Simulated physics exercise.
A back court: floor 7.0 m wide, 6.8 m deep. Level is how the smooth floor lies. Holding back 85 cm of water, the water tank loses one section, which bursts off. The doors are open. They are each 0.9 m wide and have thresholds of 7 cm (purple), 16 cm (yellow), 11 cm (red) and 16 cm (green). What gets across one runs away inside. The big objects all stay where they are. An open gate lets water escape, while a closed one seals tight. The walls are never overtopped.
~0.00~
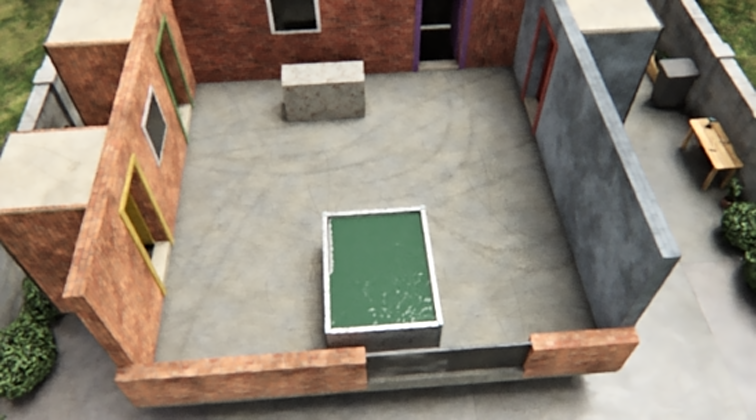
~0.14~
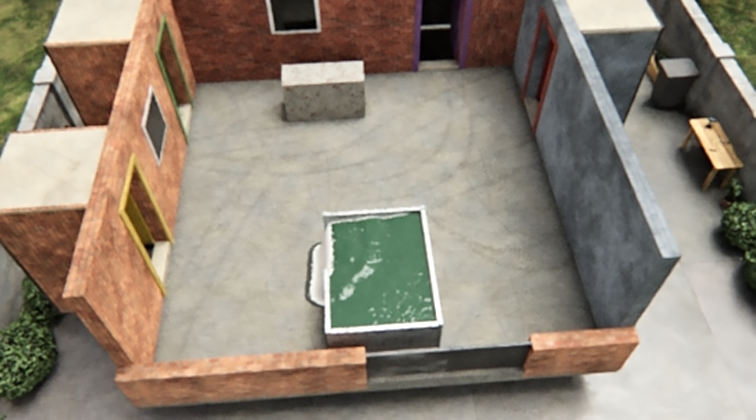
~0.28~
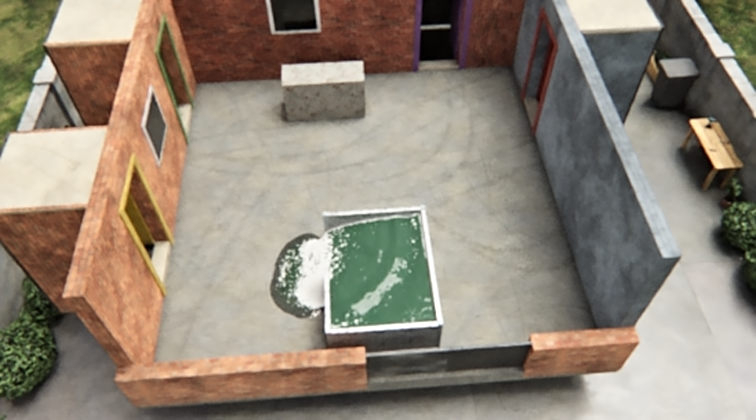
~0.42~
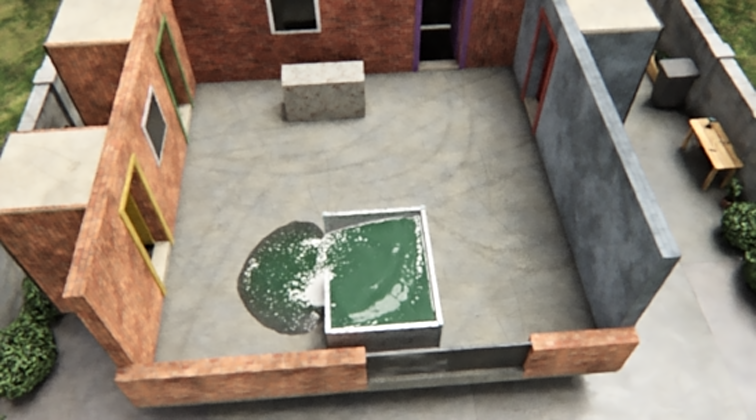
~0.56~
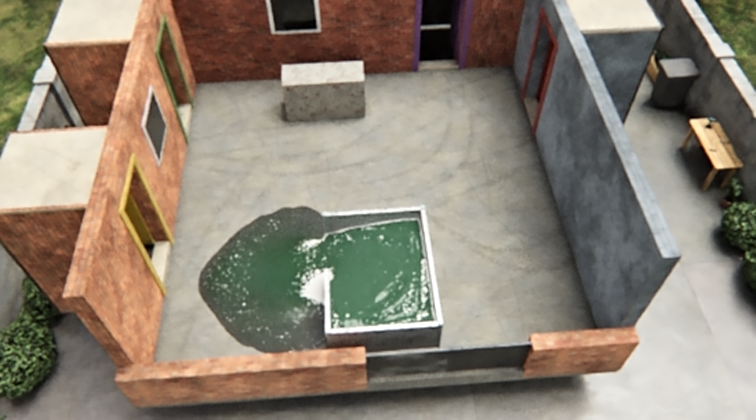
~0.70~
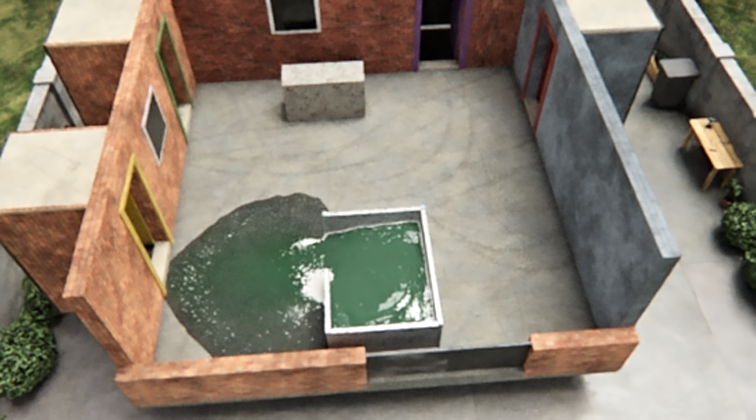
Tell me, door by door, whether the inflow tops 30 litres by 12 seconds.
At the purple door it falls short; at the yellow door it tops it; at the red door it falls short; at the green door it falls short.
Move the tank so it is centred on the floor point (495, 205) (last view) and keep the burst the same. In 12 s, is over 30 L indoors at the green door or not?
With that change, the limit at the green door is surpassed.
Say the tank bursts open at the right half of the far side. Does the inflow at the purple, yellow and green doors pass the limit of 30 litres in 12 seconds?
Purple: Exceeding the limit; yellow: Within the limit; green: Within the limit.
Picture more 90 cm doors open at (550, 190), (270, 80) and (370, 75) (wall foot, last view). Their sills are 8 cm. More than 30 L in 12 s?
Check each in turn: The first fails, the second succeeds, the third fails.
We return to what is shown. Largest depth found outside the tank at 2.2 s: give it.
Peak depth: Approx. 34 cm.
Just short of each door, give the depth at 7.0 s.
Depths in centimetres - purple: 5, yellow: 11, red: 7, green: 12.
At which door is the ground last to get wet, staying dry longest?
Looks like the red door.
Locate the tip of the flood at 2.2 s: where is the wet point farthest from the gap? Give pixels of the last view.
(196, 89).
After 1.4 s water covers 25 % of the floor and is deepest (40 cm) near (151, 384); purple door not reached, yellow door 32 cm at the sill, 74 L in, red door not reached, green door not reached.
After 2.2 s water covers 30 % of the floor and is deepest (34 cm) near (151, 384); purple door not reached, yellow door 33 cm at the sill, 175 L in, red door not reached, green door 12 cm at the sill, 0 L in.
After 3.5 s water covers 35 % of the floor and is deepest (26 cm) near (153, 373); purple door not reached, yellow door 22 cm at the sill, 238 L in, red door not reached, green door 8 cm at the sill, 0 L in.
After 7.0 s water covers 65 % of the floor and is deepest (18 cm) near (196, 89); purple door 5 cm at the sill, 0 L in, yellow door 11 cm at the sill, 253 L in, red door 7 cm at the sill, 0 L in, green door 12 cm at the sill, 0 L in.
After 12.0 s water covers 95 % of the floor and is deepest (10 cm) near (270, 119); purple door 3 cm at the sill, 0 L in, yellow door 5 cm at the sill, 253 L in, red door 8 cm at the sill, 0 L in, green door 9 cm at the sill, 0 L in.
